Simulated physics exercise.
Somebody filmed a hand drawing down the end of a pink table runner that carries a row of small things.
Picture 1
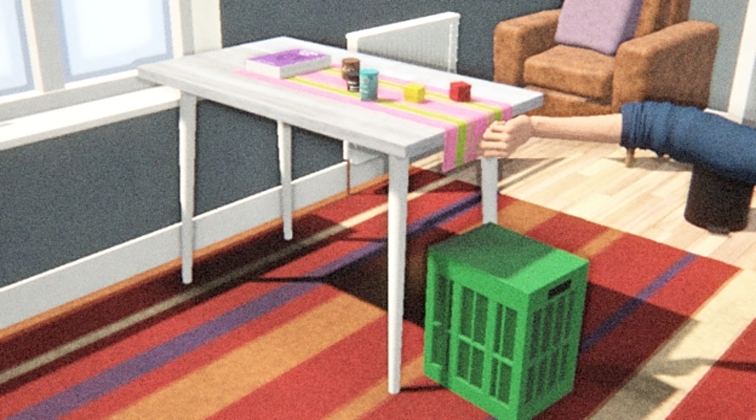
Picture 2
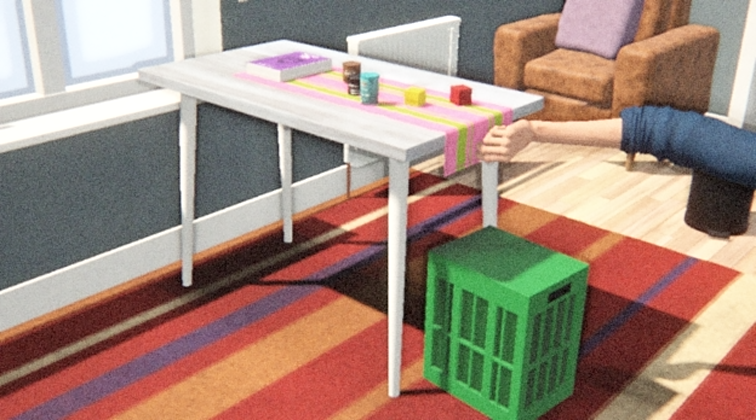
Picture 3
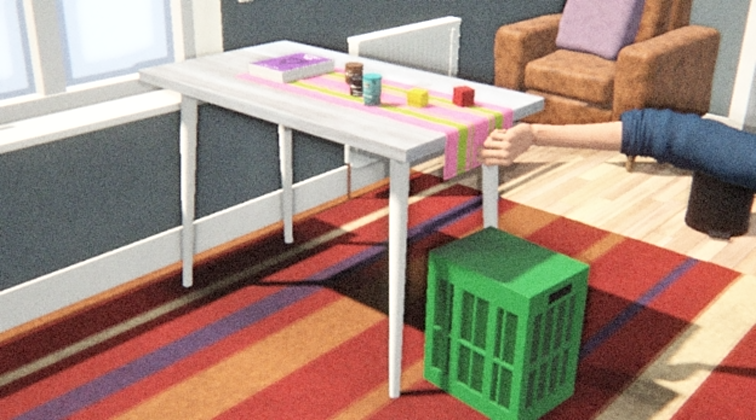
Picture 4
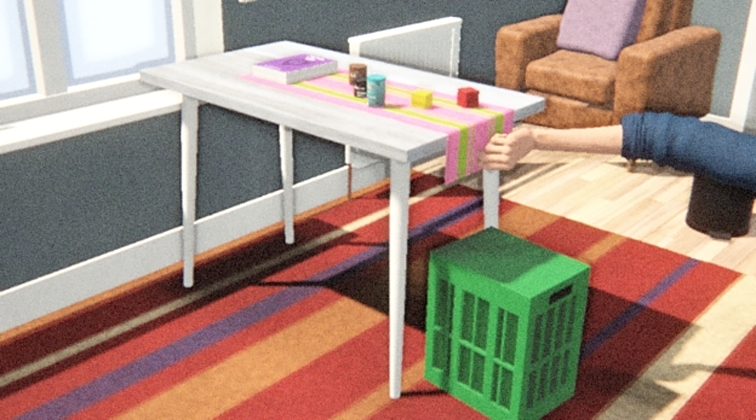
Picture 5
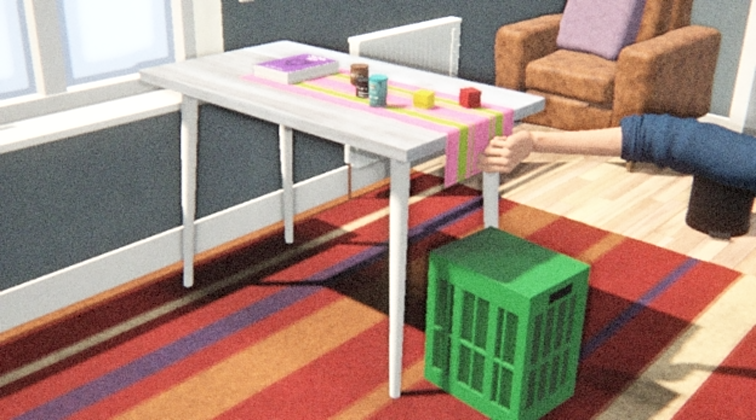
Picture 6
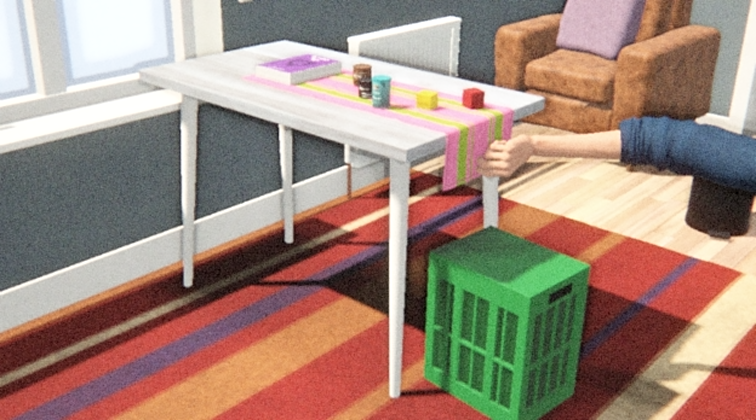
In a living room, a hand at the right slowly drew the hanging end of a pink striped runner down over the table's edge, and the little pots, can and cubes on it slid slightly toward the hand.
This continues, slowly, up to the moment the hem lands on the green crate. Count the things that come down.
Over the edge go two.
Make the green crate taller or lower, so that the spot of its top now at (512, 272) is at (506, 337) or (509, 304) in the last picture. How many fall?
It would be 4 and 3.
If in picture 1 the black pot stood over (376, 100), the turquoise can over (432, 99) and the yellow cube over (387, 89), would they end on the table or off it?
The black pot holds on, the turquoise can comes down, the yellow cube keeps its place on top.
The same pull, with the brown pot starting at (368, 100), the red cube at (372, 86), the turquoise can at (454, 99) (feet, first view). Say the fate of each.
The brown pot keeps its place on top, the red cube remains up, the turquoise can drops off.
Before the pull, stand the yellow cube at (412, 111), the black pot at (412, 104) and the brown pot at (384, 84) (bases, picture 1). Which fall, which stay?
The yellow cube tumbles off, the black pot is carried off, the brown pot holds on.
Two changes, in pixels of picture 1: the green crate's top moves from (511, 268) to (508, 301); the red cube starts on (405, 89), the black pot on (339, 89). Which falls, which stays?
The red cube drops off, the black pot keeps its place on top.
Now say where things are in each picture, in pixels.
In the first frame, hem (443, 172); red cube (461, 83); yellow cube (415, 86); turquoise can (369, 71); black pot (356, 73); brown pot (351, 60); top of the crate (511, 268).
In the second frame, hem (444, 177); red cube (461, 87).
In the third frame, hem (444, 180); yellow cube (418, 91).
In the fourth frame, hem (445, 184); turquoise can (377, 76); top of the crate (512, 273).
In the fifth frame, hem (445, 187); black pot (365, 79).
In the sixth frame, hem (443, 191); red cube (474, 90); yellow cube (428, 93); turquoise can (382, 77); black pot (368, 79); brown pot (362, 66).
A little later, hem near (478, 195); all still up.
Next, hem near (477, 224); red cube gone.
Later still, hem on the crate; red cube and yellow cube gone.
When it is over, hem on the crate; red cube and yellow cube gone. The table loses two.
